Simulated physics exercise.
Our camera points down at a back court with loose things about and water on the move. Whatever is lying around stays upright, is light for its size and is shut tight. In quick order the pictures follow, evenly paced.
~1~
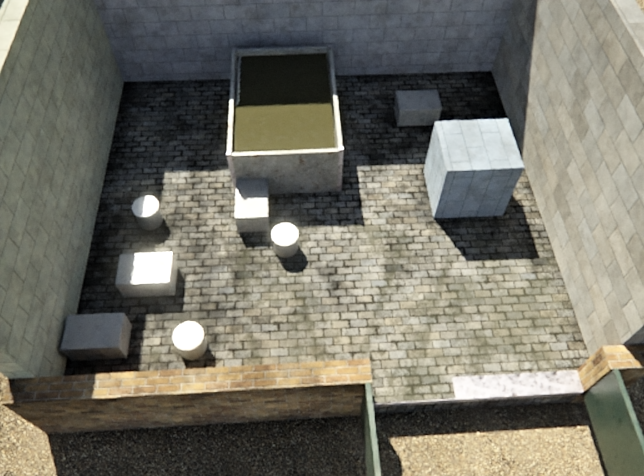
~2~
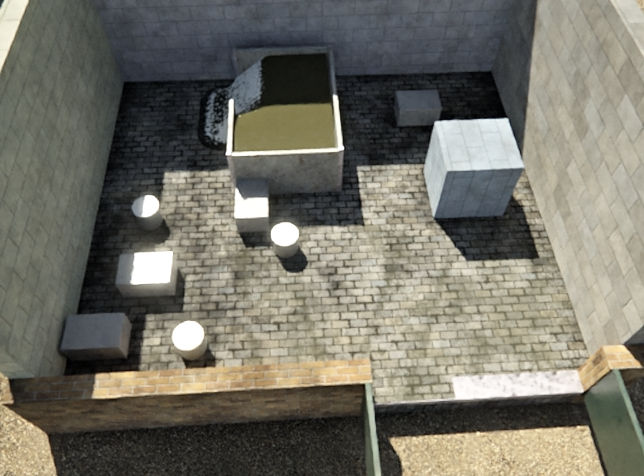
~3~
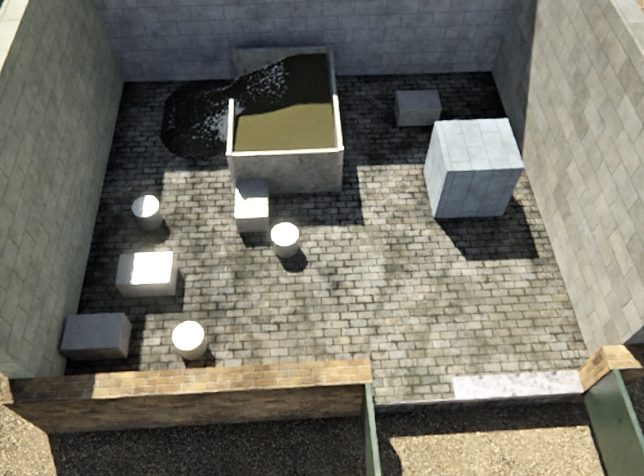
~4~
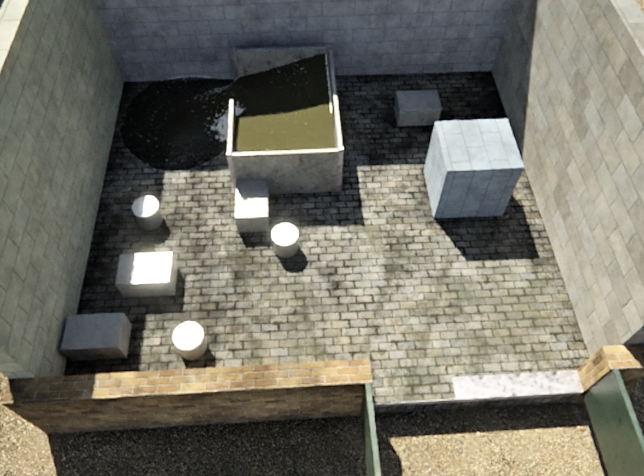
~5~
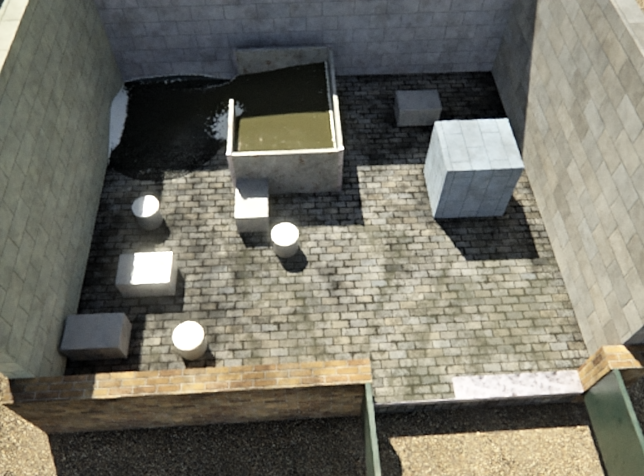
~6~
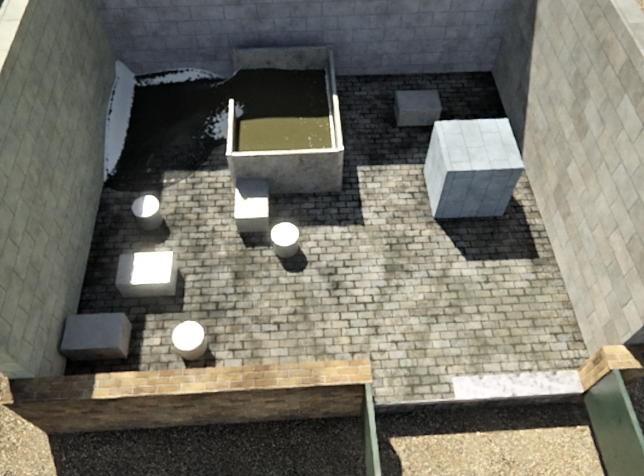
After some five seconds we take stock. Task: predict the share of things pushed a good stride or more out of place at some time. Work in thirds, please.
Within the middle band.
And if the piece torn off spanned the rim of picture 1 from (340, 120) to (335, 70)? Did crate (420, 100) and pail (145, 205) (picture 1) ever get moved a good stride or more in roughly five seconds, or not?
Here's the pair: Made it that far, then came up short.
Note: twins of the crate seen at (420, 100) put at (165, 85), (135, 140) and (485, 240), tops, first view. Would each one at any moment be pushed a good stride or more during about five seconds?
The answers, in order, are displaced a stride, displaced a stride and remains nearby.
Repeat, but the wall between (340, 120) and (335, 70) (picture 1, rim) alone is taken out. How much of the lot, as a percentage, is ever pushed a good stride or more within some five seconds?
Near 20 in a hundred.
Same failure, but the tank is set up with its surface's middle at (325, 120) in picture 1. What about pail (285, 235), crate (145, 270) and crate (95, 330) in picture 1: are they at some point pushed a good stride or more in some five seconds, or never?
First never went far, then displaced far, then displaced far.
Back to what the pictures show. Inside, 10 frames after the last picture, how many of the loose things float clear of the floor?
By my count, 0.
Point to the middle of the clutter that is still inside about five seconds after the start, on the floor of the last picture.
Estimate: Close to (364, 234) px.
A moment on, 0 of 8 are well off their spots; 0 afloat.
Next, 1 of 8 are well off their spots; 0 afloat.
Later, 4 of 8 are well off their spots; 3 afloat.
In the end, 4 of 8 are well off their spots, and 4 have been at some point; 1 afloat.
